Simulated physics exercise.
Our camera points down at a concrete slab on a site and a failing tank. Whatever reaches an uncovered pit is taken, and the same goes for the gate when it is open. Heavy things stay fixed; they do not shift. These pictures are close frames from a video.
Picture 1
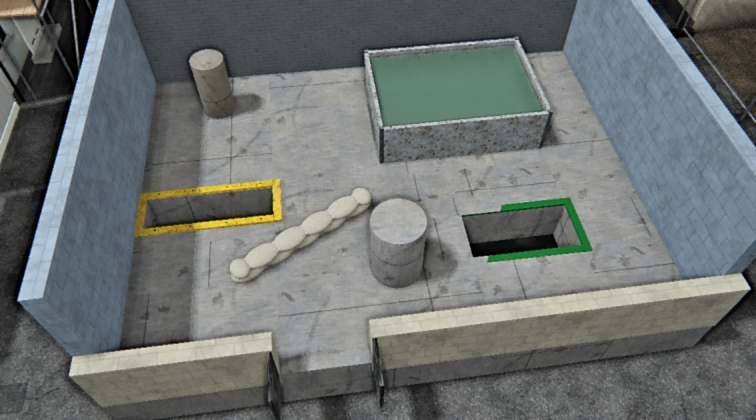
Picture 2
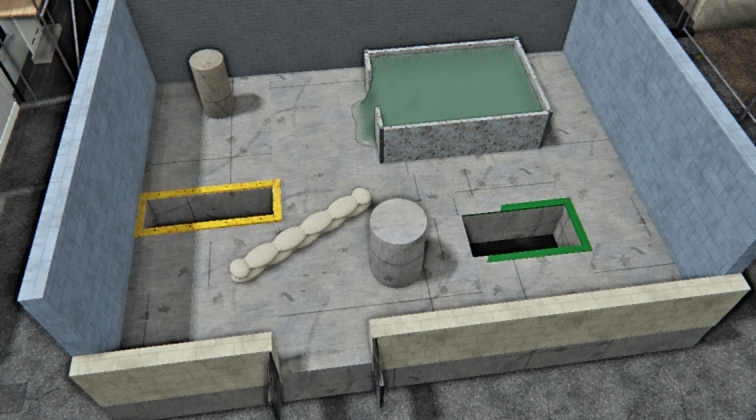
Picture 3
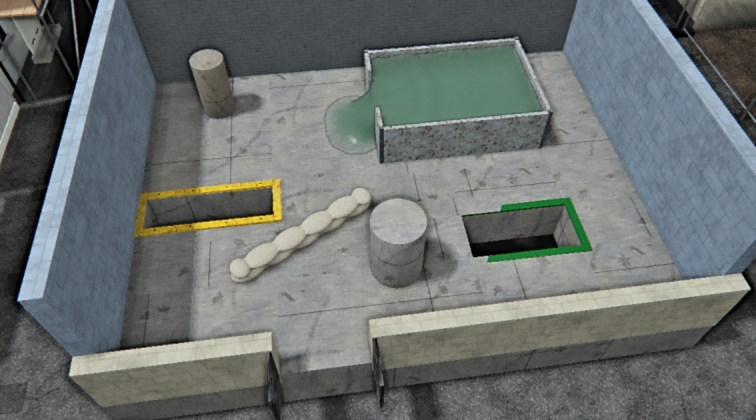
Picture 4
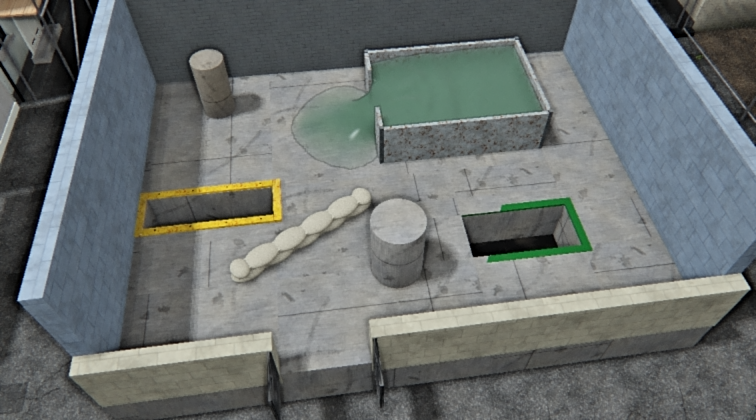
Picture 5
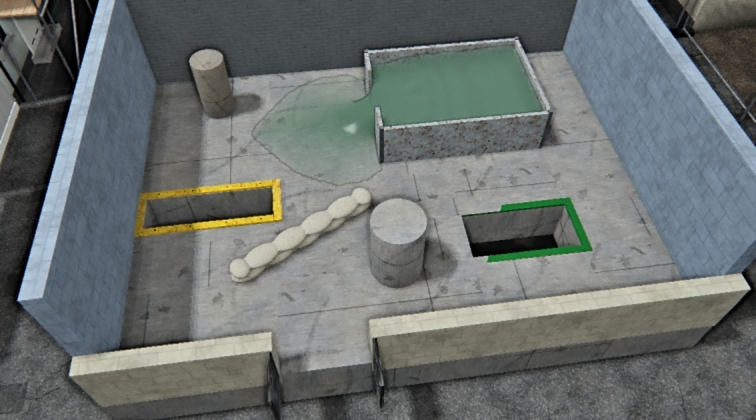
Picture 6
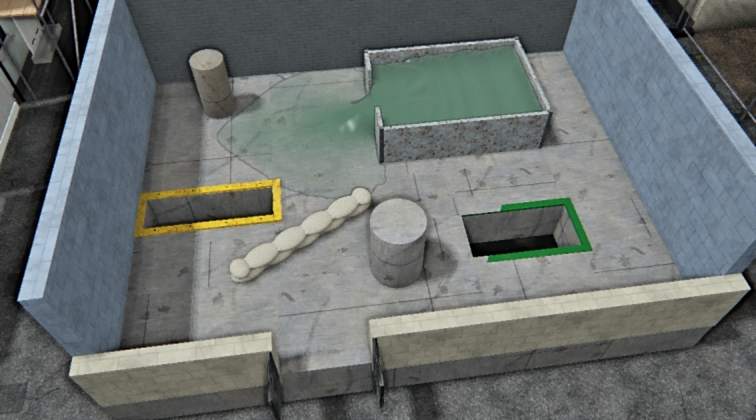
Green water pours from the left side of a stone tank and spreads across the concrete slab.
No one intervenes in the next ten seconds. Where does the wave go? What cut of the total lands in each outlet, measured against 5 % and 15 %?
The split: The gate sees under 5 %, the green pit sees under 5 %, the yellow pit sees over 15 %.
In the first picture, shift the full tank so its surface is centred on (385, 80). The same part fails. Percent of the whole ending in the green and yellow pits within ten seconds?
Ten seconds on: Green pit 0 percent, yellow pit 45 percent.
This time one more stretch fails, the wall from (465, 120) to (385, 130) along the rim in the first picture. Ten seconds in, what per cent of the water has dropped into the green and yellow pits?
Lab note - share by pit: Green 30 %, yellow 8 %.
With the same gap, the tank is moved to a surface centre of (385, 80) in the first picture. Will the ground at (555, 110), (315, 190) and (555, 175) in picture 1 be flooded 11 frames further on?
Looking at all three, I'd call them bone dry, bone dry, bone dry.
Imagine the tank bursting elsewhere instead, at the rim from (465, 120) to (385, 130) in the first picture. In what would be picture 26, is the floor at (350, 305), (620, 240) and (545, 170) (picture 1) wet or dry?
Note, points one to three: Reached and soaked / reached and soaked / unreached.
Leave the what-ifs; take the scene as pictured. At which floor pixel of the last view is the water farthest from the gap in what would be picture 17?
Roughly at (130, 281).
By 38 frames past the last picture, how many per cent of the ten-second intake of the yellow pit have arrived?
That comes out to 70 per cent by my count.
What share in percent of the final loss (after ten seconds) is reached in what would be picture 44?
Working it through, I arrive at 65 per cent.
A moment on, water covers 30 % of the floor; the gate 0 %, the green pit 0 %, the yellow pit 1 %.
Next, water covers 30 % of the floor; the gate 0 %, the green pit 0 %, the yellow pit 3 %.
Then, water covers 35 % of the floor; the gate 0 %, the green pit 0 %, the yellow pit 10 %.
Later, water covers 45 % of the floor; the gate 0 %, the green pit 0 %, the yellow pit 24 %.
In the end, water covers 65 % of the floor; the gate 0 %, the green pit 0 %, the yellow pit 36 %.
